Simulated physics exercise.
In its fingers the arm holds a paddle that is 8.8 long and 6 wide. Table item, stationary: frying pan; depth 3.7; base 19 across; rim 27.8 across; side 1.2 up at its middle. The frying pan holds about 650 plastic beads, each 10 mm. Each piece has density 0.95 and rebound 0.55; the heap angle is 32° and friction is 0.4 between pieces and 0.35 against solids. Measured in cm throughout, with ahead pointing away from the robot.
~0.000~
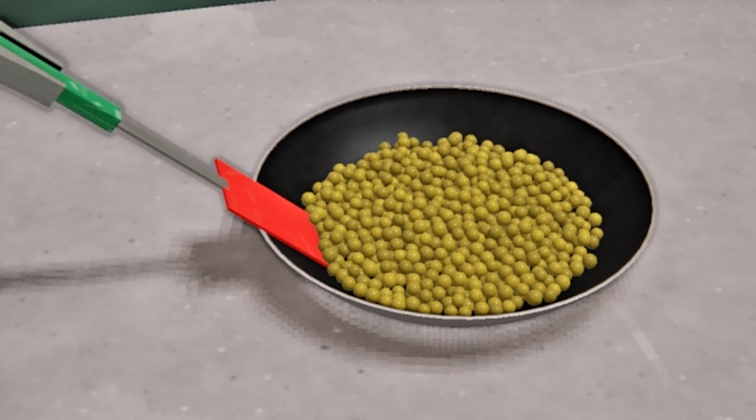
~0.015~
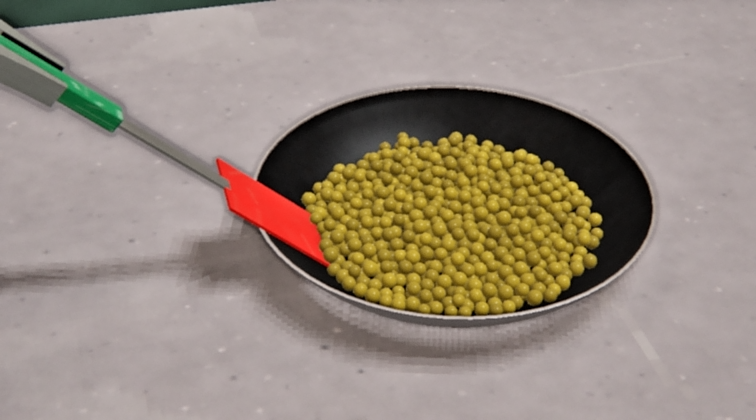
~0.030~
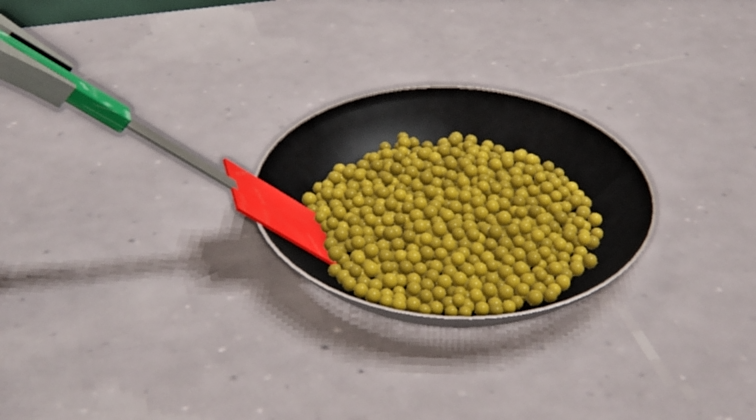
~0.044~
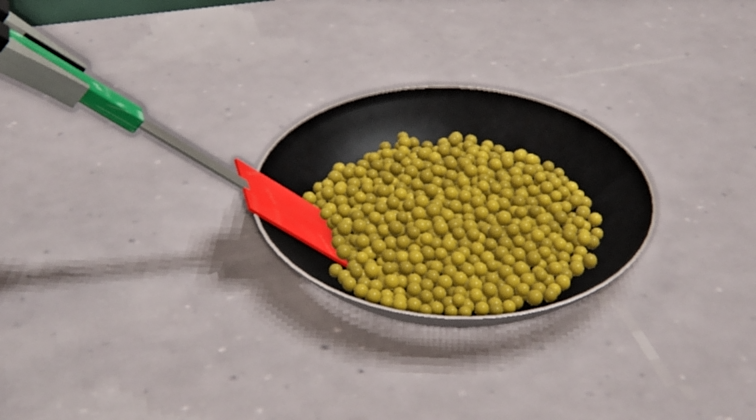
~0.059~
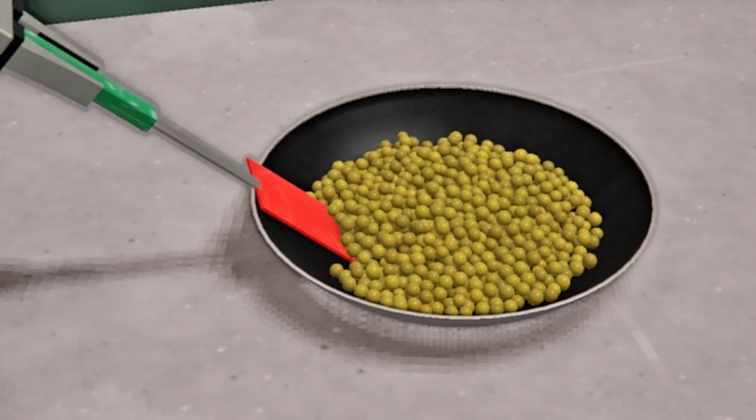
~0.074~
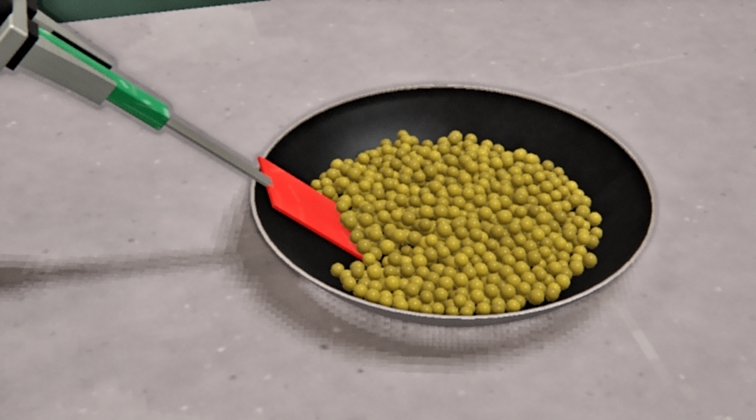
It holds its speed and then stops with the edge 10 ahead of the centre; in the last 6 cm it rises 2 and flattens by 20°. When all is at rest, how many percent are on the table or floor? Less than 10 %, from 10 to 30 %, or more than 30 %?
Less than 10 %.
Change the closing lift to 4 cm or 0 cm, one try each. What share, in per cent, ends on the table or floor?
It works out to some 5 per cent for the first setting and some 0 per cent for the second.
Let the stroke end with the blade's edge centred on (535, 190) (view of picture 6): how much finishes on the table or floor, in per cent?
Estimate: Approx. 0 %.
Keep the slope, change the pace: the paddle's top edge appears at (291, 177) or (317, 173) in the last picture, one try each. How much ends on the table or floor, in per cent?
Close to 10 per cent in the first try and close to 15 per cent in the second.
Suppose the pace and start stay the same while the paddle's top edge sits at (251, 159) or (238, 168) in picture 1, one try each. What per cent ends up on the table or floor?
First try around 5 percent, second around 5 percent.
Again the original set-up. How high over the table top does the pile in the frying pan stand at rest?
Near 5.0 centimetres high.
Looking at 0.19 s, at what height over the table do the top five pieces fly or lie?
About 4 centimetres.
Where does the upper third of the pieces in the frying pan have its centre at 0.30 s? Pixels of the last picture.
Roughly pixel (531, 191).
After 0.19 s, sloping 43°, highest piece 4 above the table; 653 in the frying pan.
After 0.30 s, sloping 37°, highest piece 5 above the table; 653 in the frying pan.
After 0.56 s, sloping 23°, highest piece 5 above the table; 641 in the frying pan, 10 on the table or floor, 2 on the blade or in flight.
After 1.61 s, sloping 23°, highest piece 5 above the table; 640 in the frying pan, 13 on the table or floor.
In the end, 640 in the frying pan, 13 on the table or floor. That is 2 % on the table or floor.
